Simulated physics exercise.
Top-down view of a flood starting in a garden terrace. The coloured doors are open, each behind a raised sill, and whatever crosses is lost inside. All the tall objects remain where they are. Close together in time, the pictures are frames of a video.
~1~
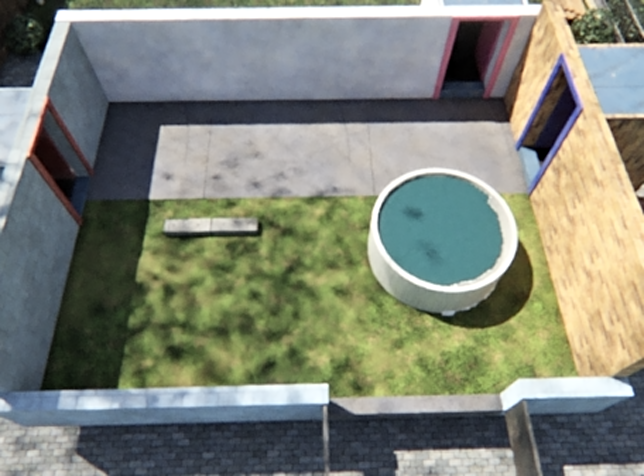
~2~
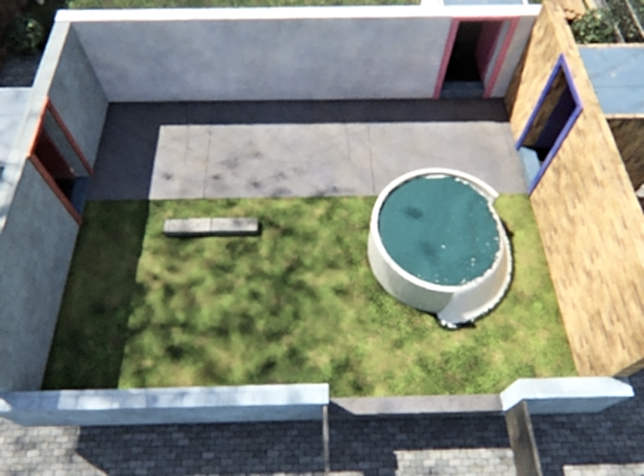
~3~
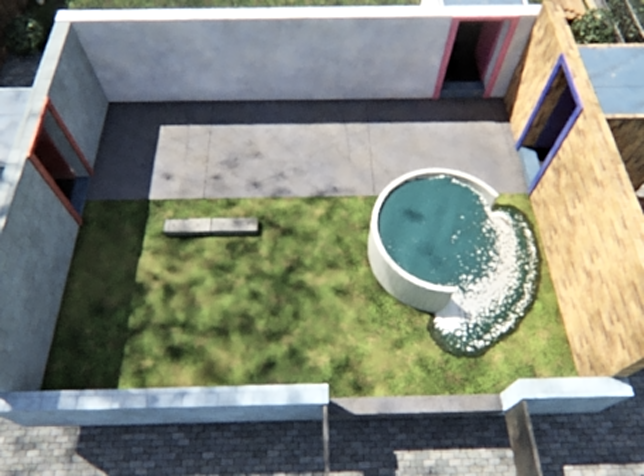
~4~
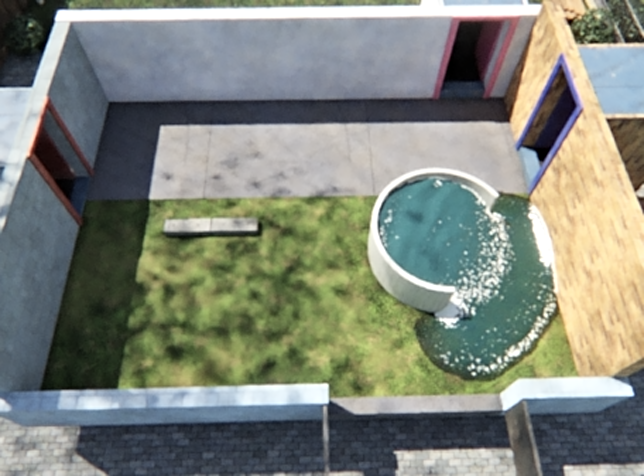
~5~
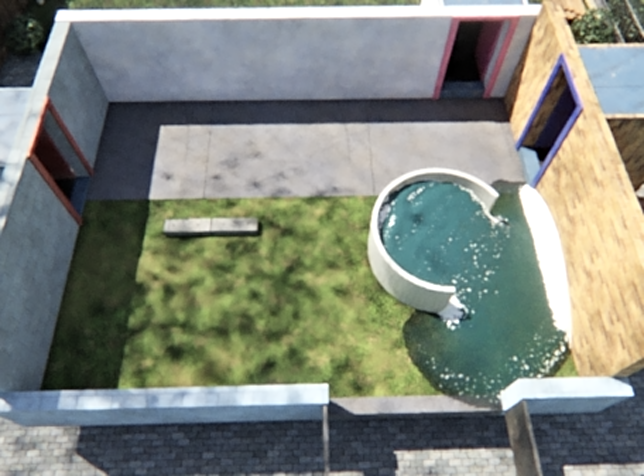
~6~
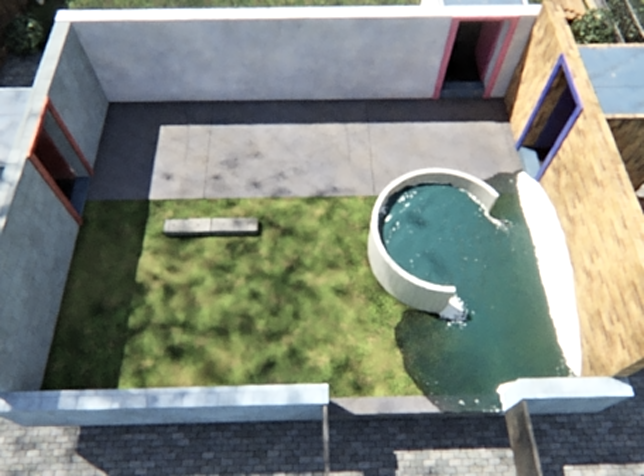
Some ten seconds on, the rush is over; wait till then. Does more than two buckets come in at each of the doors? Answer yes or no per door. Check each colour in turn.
The red door no, the blue door no, the pink door no.
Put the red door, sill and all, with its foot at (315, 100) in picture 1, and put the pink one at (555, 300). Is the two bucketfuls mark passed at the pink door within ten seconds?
The pink door goes above.
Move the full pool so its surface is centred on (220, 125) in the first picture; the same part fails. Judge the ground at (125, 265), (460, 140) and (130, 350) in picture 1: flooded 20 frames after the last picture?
First one stays unwetted, next one gets inundated, last one stays unwetted.
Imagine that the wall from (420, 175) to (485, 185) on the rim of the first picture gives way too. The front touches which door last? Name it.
The one in red, I'd guess.
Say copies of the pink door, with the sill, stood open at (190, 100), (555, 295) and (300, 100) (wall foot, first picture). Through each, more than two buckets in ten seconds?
First falls short, then tops the limit, then falls short.
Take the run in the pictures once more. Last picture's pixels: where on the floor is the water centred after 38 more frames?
The water's middle lies around (402, 236).
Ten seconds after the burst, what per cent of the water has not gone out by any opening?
I'd put it near 68 %.
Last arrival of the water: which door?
Answer is the red one.
A moment on, water covers 20 % of the floor; the red door not reached, the blue door wet at the sill, nothing in, the pink door not reached.
Next, water covers 25 % of the floor; the red door not reached, the blue door wet at the sill, nothing in, the pink door wet at the sill, nothing in.
Then, water covers 40 % of the floor; the red door not reached, the blue door wet at the sill, nothing in, the pink door wet at the sill, nothing in.
Later, water covers 75 % of the floor; the red door not reached, the blue door wet at the sill, nothing in, the pink door wet at the sill, nothing in.
In the end, water covers 95 % of the floor; the red door wet at the sill, nothing in, the blue door wet at the sill, nothing in, the pink door wet at the sill, nothing in.
